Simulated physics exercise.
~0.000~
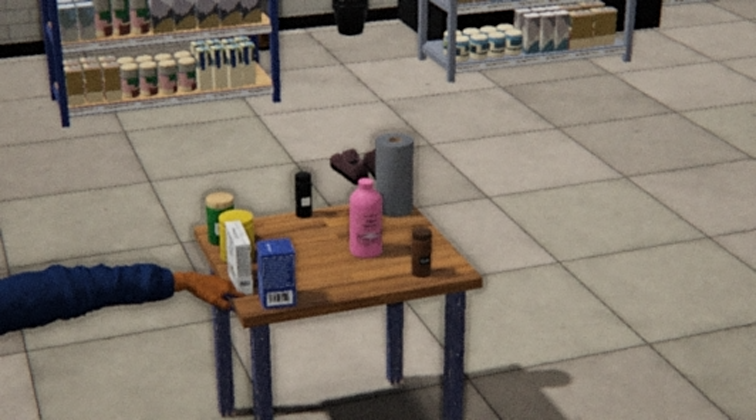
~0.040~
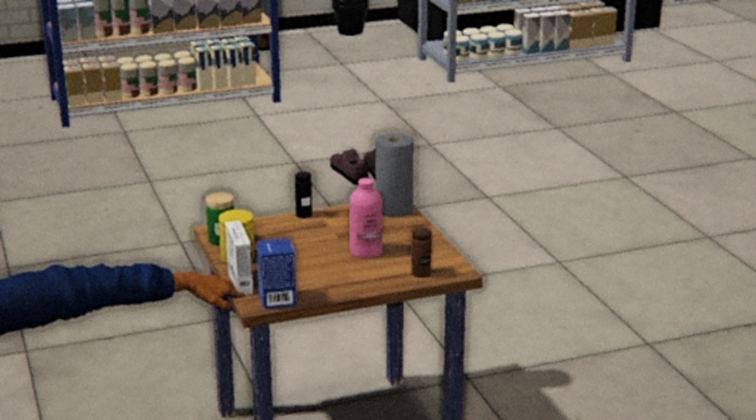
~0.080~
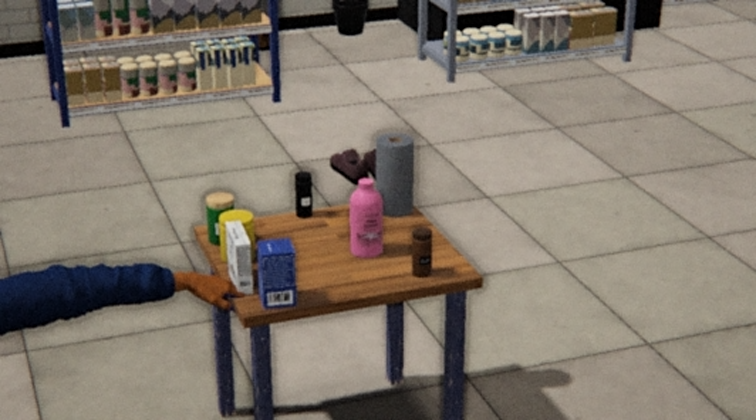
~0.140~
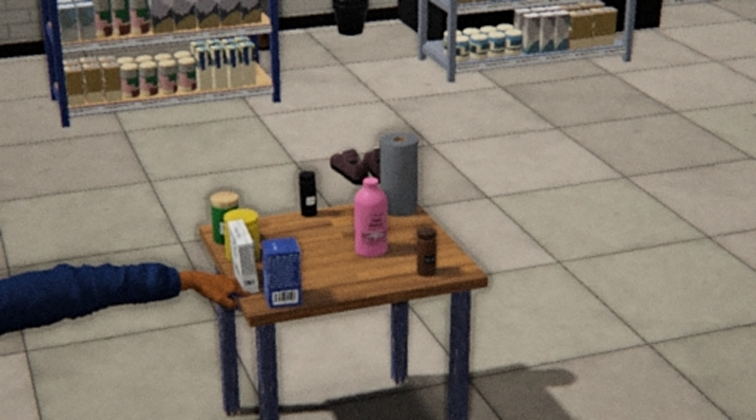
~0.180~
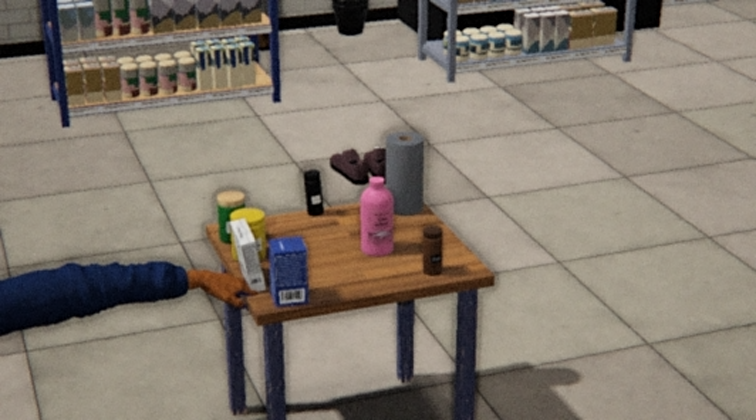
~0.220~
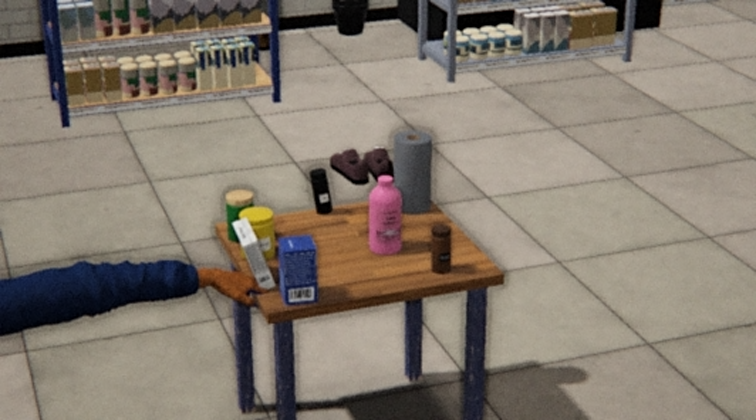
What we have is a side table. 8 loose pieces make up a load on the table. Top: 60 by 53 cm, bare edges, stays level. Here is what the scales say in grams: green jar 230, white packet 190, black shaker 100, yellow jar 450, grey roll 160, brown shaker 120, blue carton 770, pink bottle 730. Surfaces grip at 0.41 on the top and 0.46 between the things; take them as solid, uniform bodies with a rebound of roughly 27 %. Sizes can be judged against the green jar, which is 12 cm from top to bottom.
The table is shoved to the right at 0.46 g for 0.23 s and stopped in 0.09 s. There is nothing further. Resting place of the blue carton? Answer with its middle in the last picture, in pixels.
(366, 260).
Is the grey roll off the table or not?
Grey roll: Goes out of bounds.
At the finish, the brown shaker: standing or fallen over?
In the last frame the brown shaker does not stay up.
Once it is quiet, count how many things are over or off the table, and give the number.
4.
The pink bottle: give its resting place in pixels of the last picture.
It finishes around (447, 205).
By 0.42 s, table 17 cm from its start; white packet now off the table; blue carton 3 cm from its spot near (356, 261); brown shaker tilted 32°.
By 0.72 s, table 17 cm from its start; grey roll now off the table; blue carton 5 cm from its spot near (366, 260); brown shaker on its side.
When it is over (1.3 s), off the table, white packet and grey roll; lying over on the table, black shaker and brown shaker; not toppled but over 5 cm from the start, green jar, yellow jar, blue carton and pink bottle. End places, in pixels of the last picture, blue carton near (366, 260).
